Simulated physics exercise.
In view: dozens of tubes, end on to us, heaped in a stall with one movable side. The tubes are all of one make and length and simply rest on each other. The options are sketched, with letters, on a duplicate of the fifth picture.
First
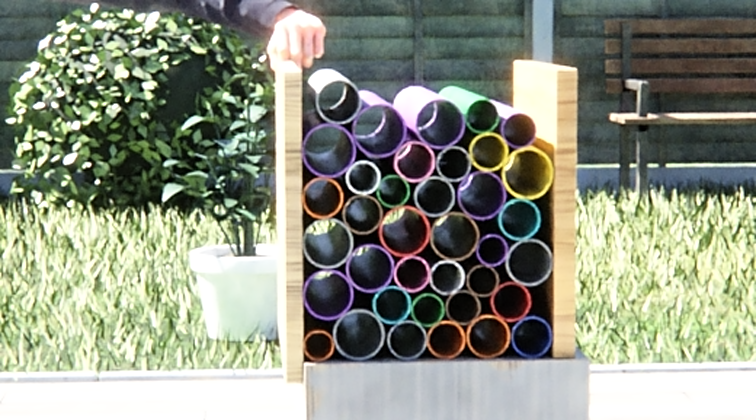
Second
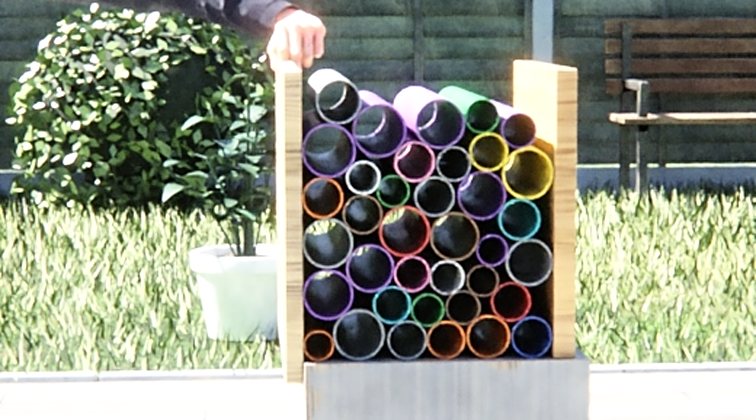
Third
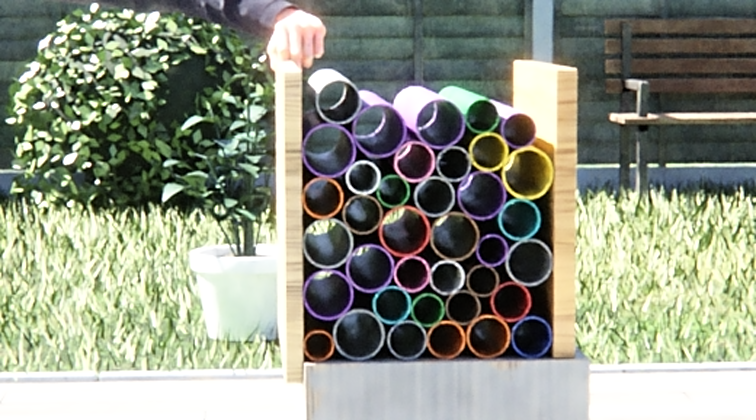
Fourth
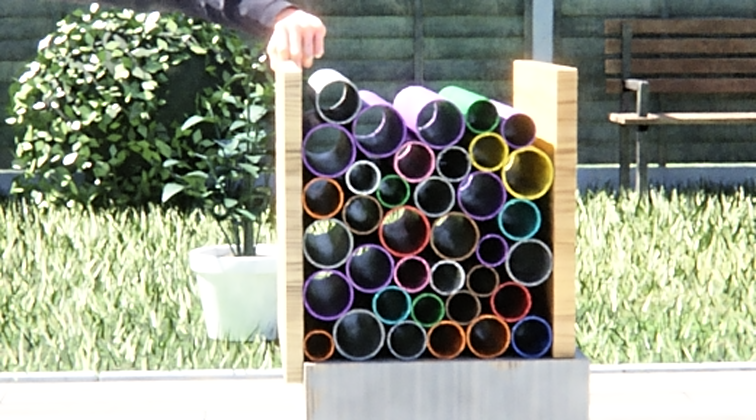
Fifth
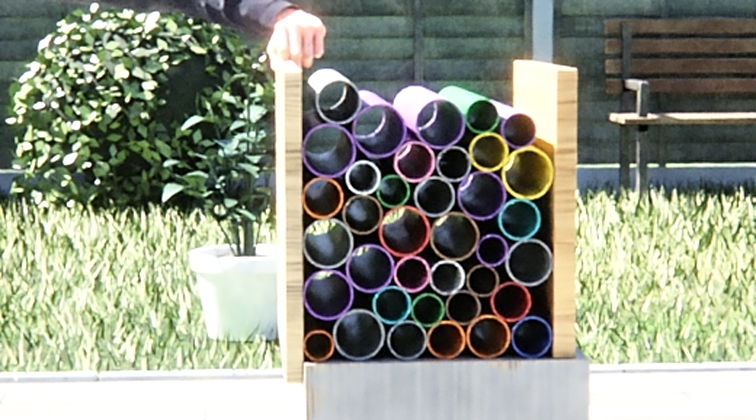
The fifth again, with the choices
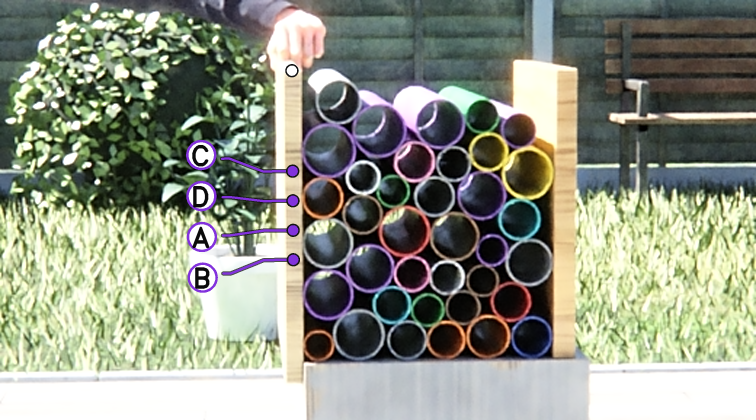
A hand rests on the left wooden board beside stacked colourful tubes, and nothing visibly moves.
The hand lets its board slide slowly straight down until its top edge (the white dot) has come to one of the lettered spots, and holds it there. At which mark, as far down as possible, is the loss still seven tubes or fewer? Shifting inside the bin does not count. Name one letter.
Slide it to B.
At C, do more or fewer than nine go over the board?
Fewer than nine.
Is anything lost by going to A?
At A: Yes.
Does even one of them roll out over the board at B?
Yes.
On the marked copy, A at (293, 230); B at (293, 260); C at (293, 171); D at (293, 201); the white dot at (292, 70).
Following B. Soon after the start, top of the board (302, 152).
Later, top of the board (302, 243).
In the end, top of the board (303, 259), five out over the board.
As for the rest, A five out over the board; C none out over the board; D two out over the board.
